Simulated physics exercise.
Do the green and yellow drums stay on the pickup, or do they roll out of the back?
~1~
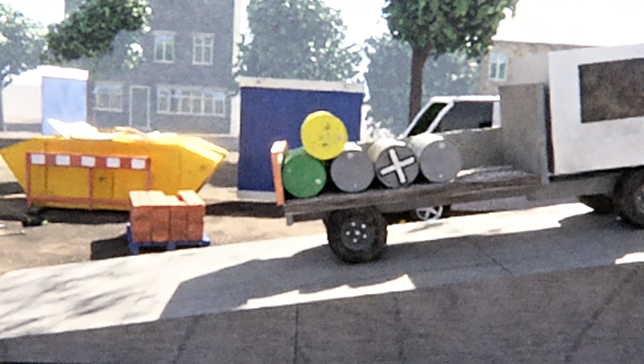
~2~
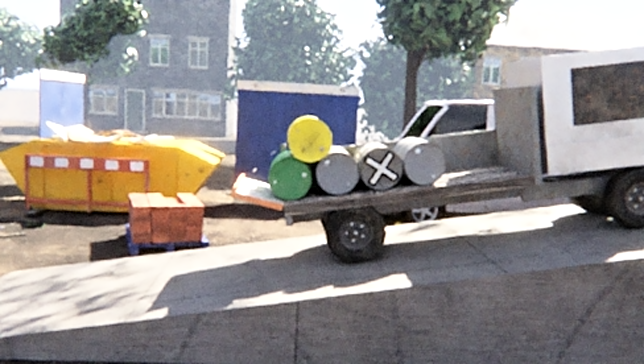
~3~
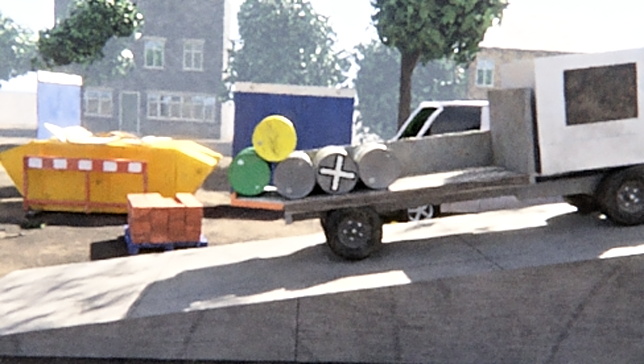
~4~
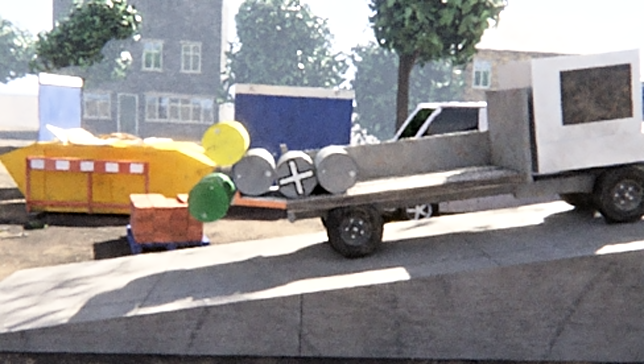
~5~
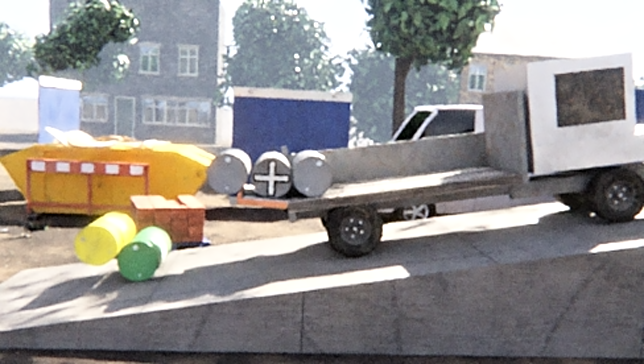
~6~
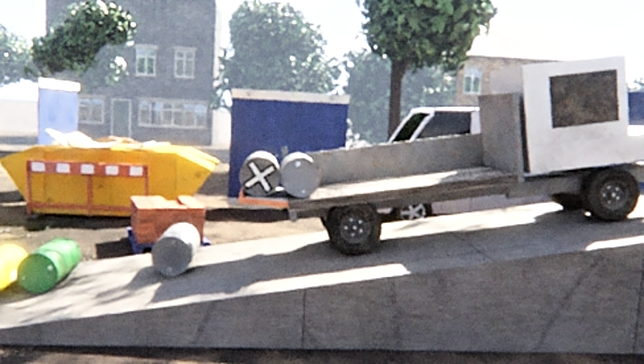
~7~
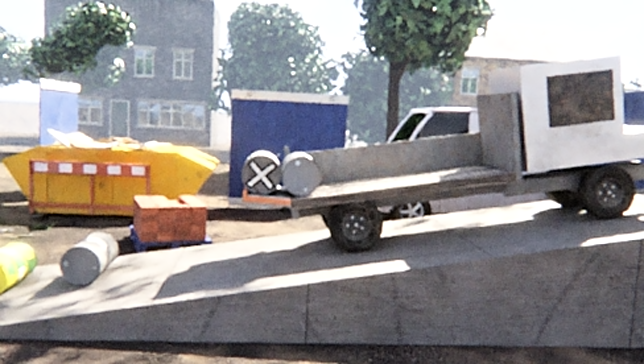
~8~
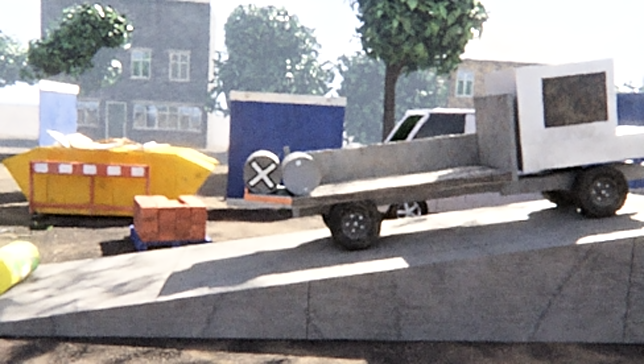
Both roll out of the back. The green and yellow drums drop off the lowered tailgate and roll away down the slope to the left.
Drums rolling left off a sloping pickup's dropped tailgate, green and yellow falling first, then a grey, leaving two at the back.
